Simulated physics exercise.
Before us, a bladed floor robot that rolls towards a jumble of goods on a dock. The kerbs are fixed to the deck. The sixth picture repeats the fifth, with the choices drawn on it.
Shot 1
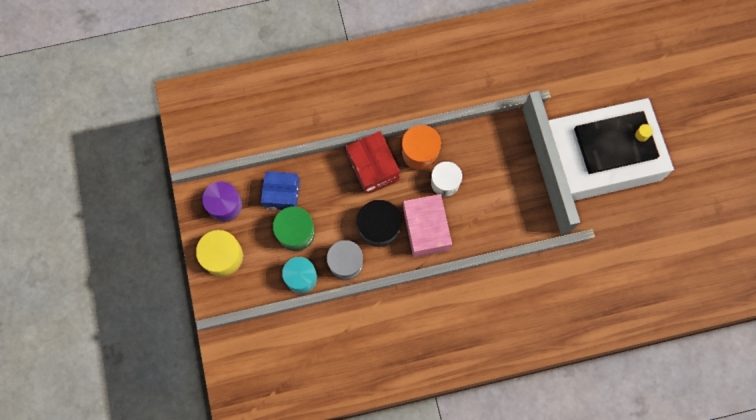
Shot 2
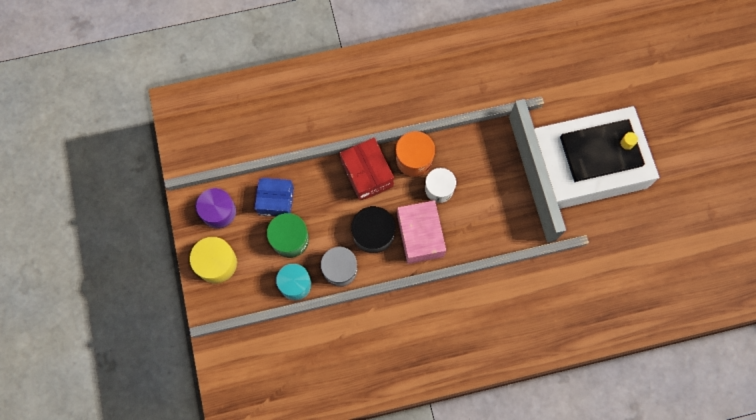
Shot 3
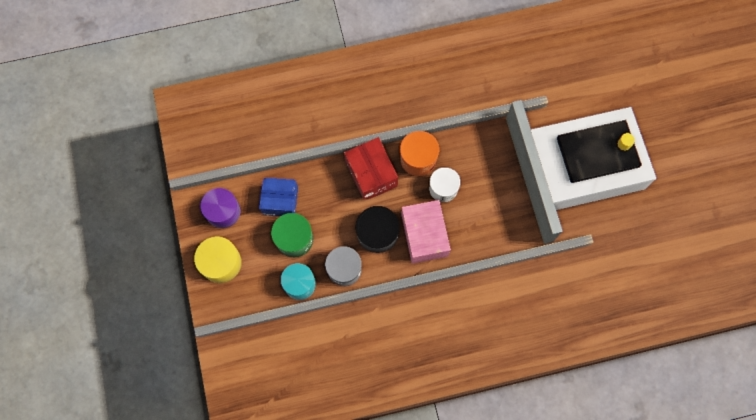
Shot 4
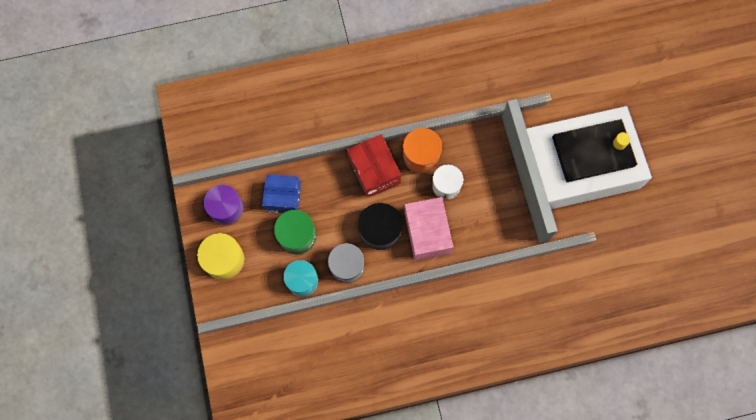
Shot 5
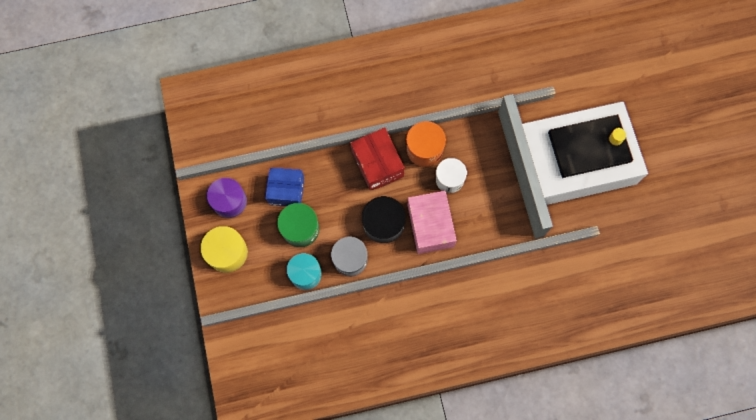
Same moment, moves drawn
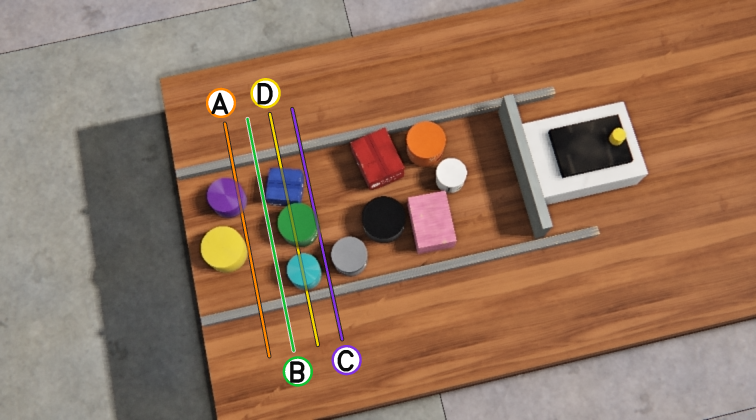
The clip opens on a wooden dock where colourful round containers and boxes sit jumbled between two grey rails, with a white, grey-bladed robot to their right. The robot rolls a short way left, narrowing the gap to the goods, which stay in place, untouched, as the view shifts slightly.
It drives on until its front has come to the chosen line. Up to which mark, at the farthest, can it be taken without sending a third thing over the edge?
It can go as far as D.
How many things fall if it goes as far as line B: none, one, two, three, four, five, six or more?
Five.
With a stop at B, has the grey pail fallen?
By then, no.
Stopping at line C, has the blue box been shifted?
Yes.
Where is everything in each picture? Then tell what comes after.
In the first frame, green pail (295, 229); red parcel (373, 163); white pail (446, 180).
In the second frame, robot (597, 151); grey pail (340, 268).
In the third frame, robot (594, 152); blue box (279, 198).
In the fourth frame, robot (589, 151); turquoise canister (302, 279).
In the fifth frame, robot (585, 147); yellow canister (224, 249); black pail (384, 221); green pail (299, 226).
On the marked copy, A at (246, 235); B at (270, 230); C at (316, 220); D at (293, 225).
With D. Early on, robot (501, 166); orange pail (407, 149); red parcel (371, 162).
Further on, robot (417, 185); purple canister (221, 200); green pail (259, 231).
At the end, robot (352, 199); yellow canister over the edge; purple canister over the edge; two fallen.
As for the rest, A drops seven; B drops five; C is within the limit but short.
